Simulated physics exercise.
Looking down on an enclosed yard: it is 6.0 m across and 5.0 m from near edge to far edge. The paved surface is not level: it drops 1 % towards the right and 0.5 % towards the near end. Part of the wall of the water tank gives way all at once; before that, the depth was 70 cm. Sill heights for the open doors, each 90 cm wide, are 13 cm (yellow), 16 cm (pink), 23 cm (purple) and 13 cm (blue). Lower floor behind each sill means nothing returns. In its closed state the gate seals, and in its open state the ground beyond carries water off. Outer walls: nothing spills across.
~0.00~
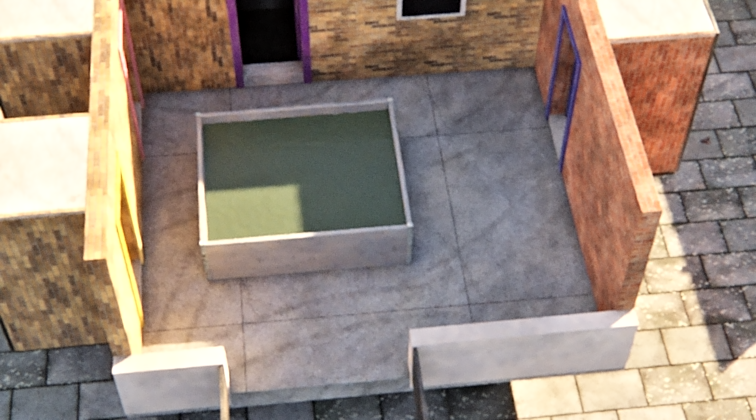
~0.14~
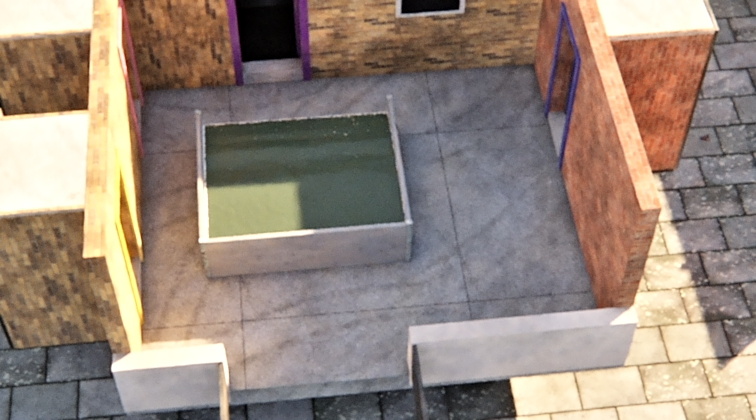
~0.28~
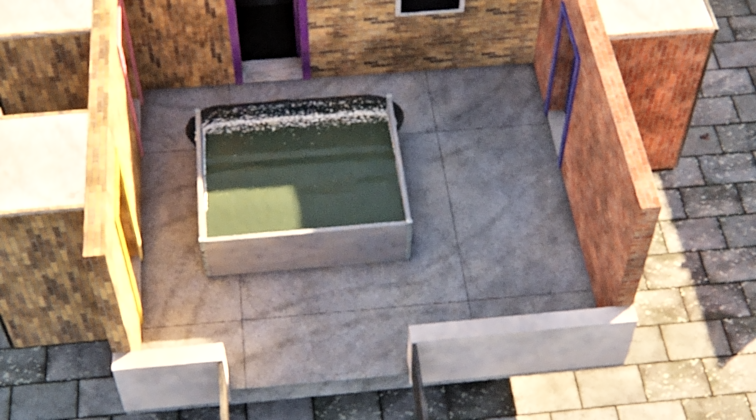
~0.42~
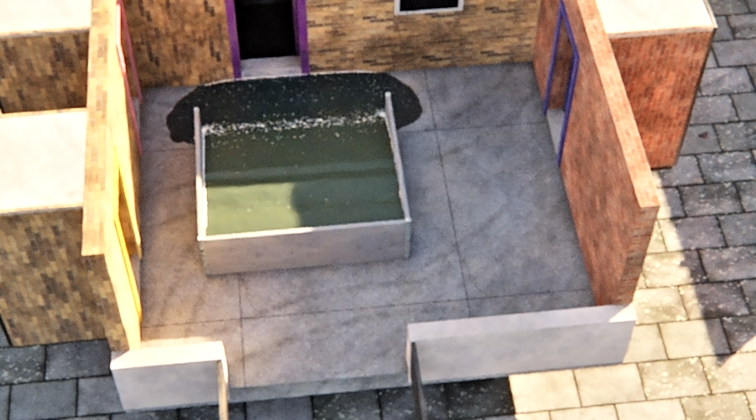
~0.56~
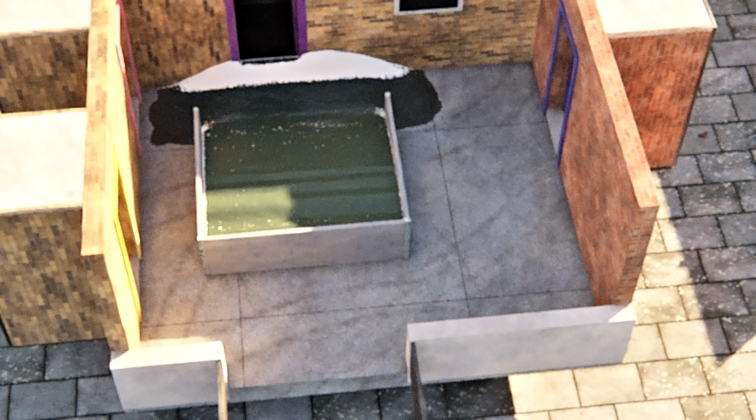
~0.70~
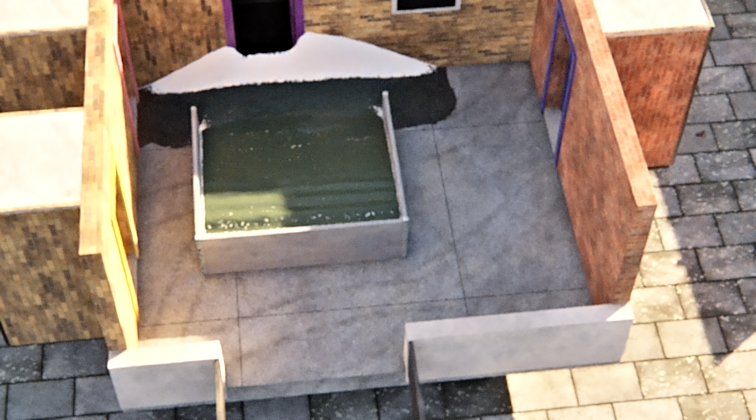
An enclosed paved yard between brick walls is seen from high above, at a steady or barely shifting angle. A pale rectangular tank of dark green water stands left of centre, with purple-framed doorways behind and in the reddish wall at right, and a yellowish wall at left. The tank's far side opens, and water pours out behind it, spreading darkly sideways and frothing white against the back wall and doorway.
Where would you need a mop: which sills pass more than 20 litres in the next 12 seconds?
At the end, yellow door: The total remains smaller than the cap; pink door: The total grows larger than the cap; purple door: The total grows larger than the cap; blue door: The total grows larger than the cap.
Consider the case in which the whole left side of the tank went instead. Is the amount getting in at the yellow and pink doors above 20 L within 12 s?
Short answer, against that limit: Yellow overshoots, pink overshoots.
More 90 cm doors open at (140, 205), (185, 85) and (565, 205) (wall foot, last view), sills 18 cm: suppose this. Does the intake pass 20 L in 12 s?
In that order: Short of it, beyond it, short of it.
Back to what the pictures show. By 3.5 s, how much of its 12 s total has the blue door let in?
I'd say close to 60 percent.
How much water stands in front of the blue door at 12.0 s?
Around 9.5 cm deep.
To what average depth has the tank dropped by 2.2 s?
Average depth: About 25 cm.
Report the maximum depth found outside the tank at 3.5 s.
Max depth: About 32 centimetres.
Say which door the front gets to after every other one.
Lab note: Last arrival at the yellow door.
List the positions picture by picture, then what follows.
The first picture shows still water, 70 cm deep, in the water tank at (301, 173).
In the second picture, the front is at a hidden place, 1.4 m from the gap on the water tank's far side; 0.7 m2 of floor is under water; 70 cm left at the back of the water tank.
In the third picture, the front is at (399, 116), 1.6 m from the gap on the water tank's far side; 1.9 m2 of floor is under water; 70 cm left at the back of the water tank.
In the fourth picture, the front is at (411, 98), 1.9 m from the gap on the water tank's far side; 3.7 m2 of floor is under water; 70 cm left at the back of the water tank.
In the fifth picture, water pours out on the water tank's far side and has run 2.3 m, to (414, 72); typically 14 cm deep outside, 68 cm at the water tank's back.
In the sixth picture, water pours out on the water tank's far side and has run 2.6 m, to (439, 69); typically 18 cm deep outside, 60 cm at the water tank's back.
After 1.4 s water covers 25 % of the floor and is deepest (53 cm) near (306, 84); yellow door not reached, pink door 23 cm at the sill, 4 L in, purple door 53 cm at the sill, 125 L in, blue door not reached.
After 2.2 s water covers 40 % of the floor and is deepest (46 cm) near (150, 96); yellow door not reached, pink door 36 cm at the sill, 67 L in, purple door 42 cm at the sill, 264 L in, blue door 23 cm at the sill, 2 L in.
After 3.5 s water covers 70 % of the floor and is deepest (32 cm) near (517, 69); yellow door 4 cm at the sill, 0 L in, pink door 27 cm at the sill, 206 L in, purple door 21 cm at the sill, 318 L in, blue door 23 cm at the sill, 60 L in.
After 7.0 s water covers 95 % of the floor and is deepest (18 cm) near (309, 111); yellow door 9 cm at the sill, 4 L in, pink door 10 cm at the sill, 231 L in, purple door 16 cm at the sill, 319 L in, blue door 13 cm at the sill, 98 L in.
After 12.0 s water covers 95 % of the floor and is deepest (14 cm) near (585, 338); yellow door 10 cm at the sill, 5 L in, pink door 7 cm at the sill, 231 L in, purple door 7 cm at the sill, 319 L in, blue door 10 cm at the sill, 100 L in.
